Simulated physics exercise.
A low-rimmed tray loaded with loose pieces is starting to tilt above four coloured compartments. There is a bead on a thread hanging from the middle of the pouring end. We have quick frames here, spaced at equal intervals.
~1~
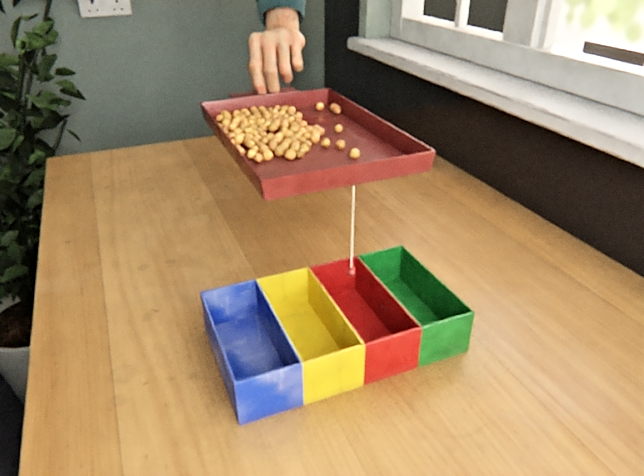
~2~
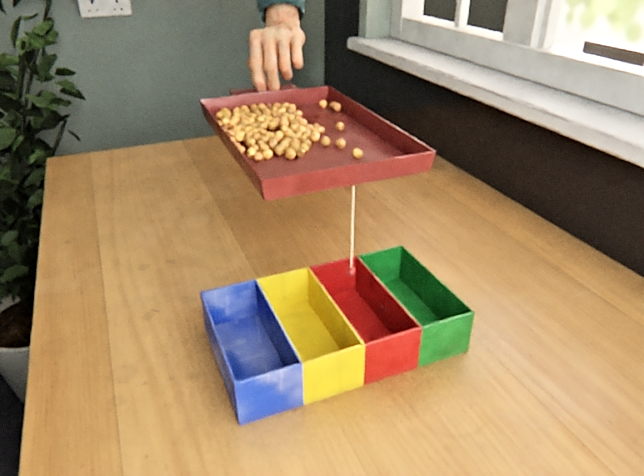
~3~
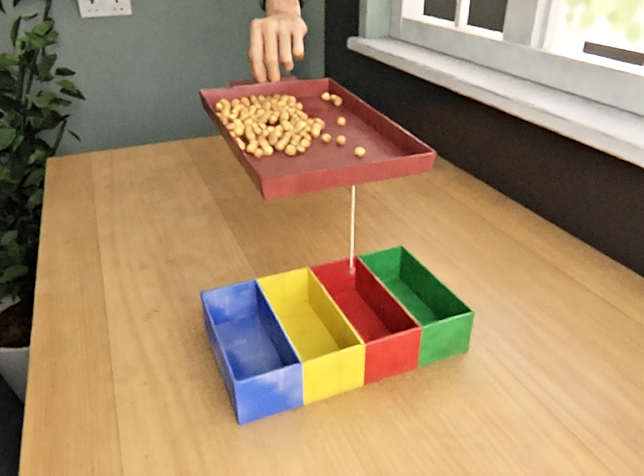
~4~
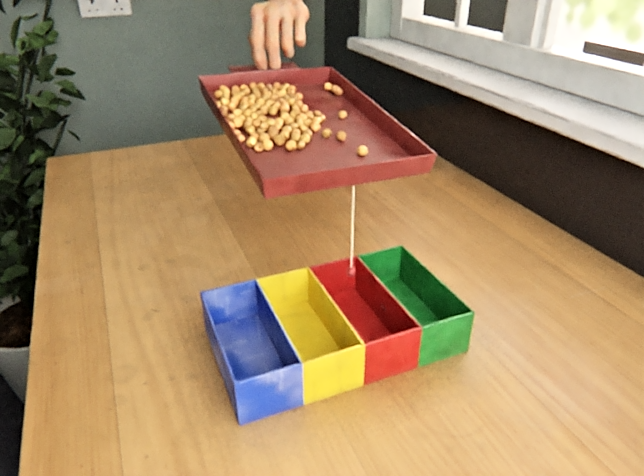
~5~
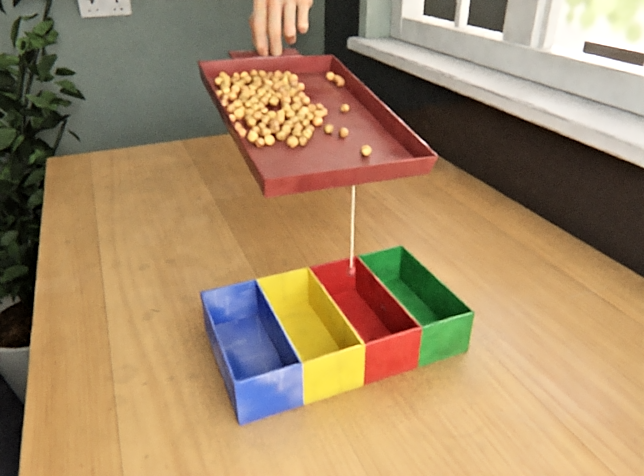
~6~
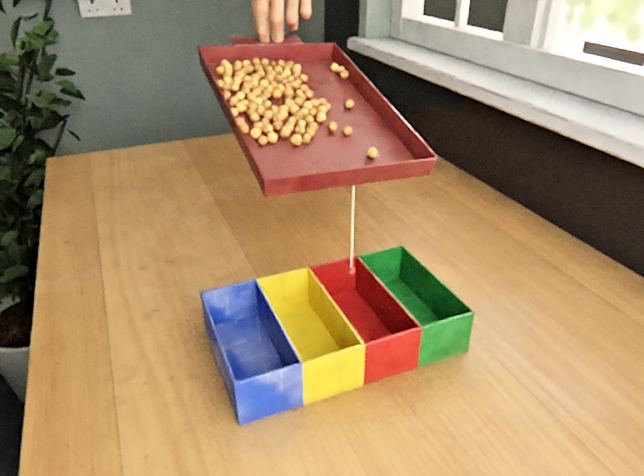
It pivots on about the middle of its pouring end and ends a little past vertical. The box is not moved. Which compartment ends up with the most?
The green one.
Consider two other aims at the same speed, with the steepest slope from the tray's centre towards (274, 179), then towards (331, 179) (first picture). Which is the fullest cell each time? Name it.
First: The cell in yellow, second: The yellow cell.
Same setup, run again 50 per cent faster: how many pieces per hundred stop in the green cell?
Close to 50 per cent.
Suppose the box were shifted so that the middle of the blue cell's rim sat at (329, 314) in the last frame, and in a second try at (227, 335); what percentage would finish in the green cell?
0 and 40 in a hundred.
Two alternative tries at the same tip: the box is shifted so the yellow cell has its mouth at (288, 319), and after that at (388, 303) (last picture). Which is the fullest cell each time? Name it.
Placing A: That green cell / placing B: The red cell.
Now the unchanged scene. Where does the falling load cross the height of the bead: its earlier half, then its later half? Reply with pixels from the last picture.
The opening part goes through (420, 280); what follows goes through (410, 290).
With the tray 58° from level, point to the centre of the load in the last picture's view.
The load is centred around (372, 160).
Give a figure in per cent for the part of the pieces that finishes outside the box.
I'd put it close to 30 per cent.
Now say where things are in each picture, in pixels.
The first frame shows corners of the pouring end at (264, 178) and (431, 150), level; middle of the load at (272, 128), round wooden beads; bead on its thread at (351, 272); blue cell at (270, 390); yellow cell at (334, 370); red cell at (392, 352); green cell at (446, 336).
The second frame shows corners of the pouring end at (264, 178) and (432, 151), level; middle of the load at (272, 126).
The third frame shows corners of the pouring end at (265, 178) and (432, 152), tipped barely, lowest at the right corner; middle of the load at (272, 120).
The fourth frame shows corners of the pouring end at (265, 177) and (433, 153), tipped a little, lowest at the right corner; middle of the load at (272, 110).
The fifth frame shows corners of the pouring end at (266, 177) and (434, 155), tipped a little, lowest at the right corner; middle of the load at (274, 102).
The sixth frame shows corners of the pouring end at (267, 177) and (434, 157), tipped clearly, lowest at the right corner; middle of the load at (277, 94), all on the move; blue cell at (270, 390); yellow cell at (334, 370); red cell at (392, 352); green cell at (446, 336).
Soon after the last picture, tray tipped steeply; nearly all on the tray; a stray few in the yellow cell; a stray few in the green cell; a small part falling or outside the box.
A little later, tray tipped right over; about two thirds on the tray; a small part in the green cell; a stray few in the yellow cell; a stray few in the red cell; about a quarter falling or outside the box.
Later still, tray tipped past a quarter turn; about half in the green cell; about a quarter in the red cell; a small part in the yellow cell; about a quarter falling or outside the box.
By the end, tray tipped past a quarter turn; about half in the green cell; about a quarter in the red cell; a small part in the yellow cell; none in the blue cell; about a quarter outside the box.
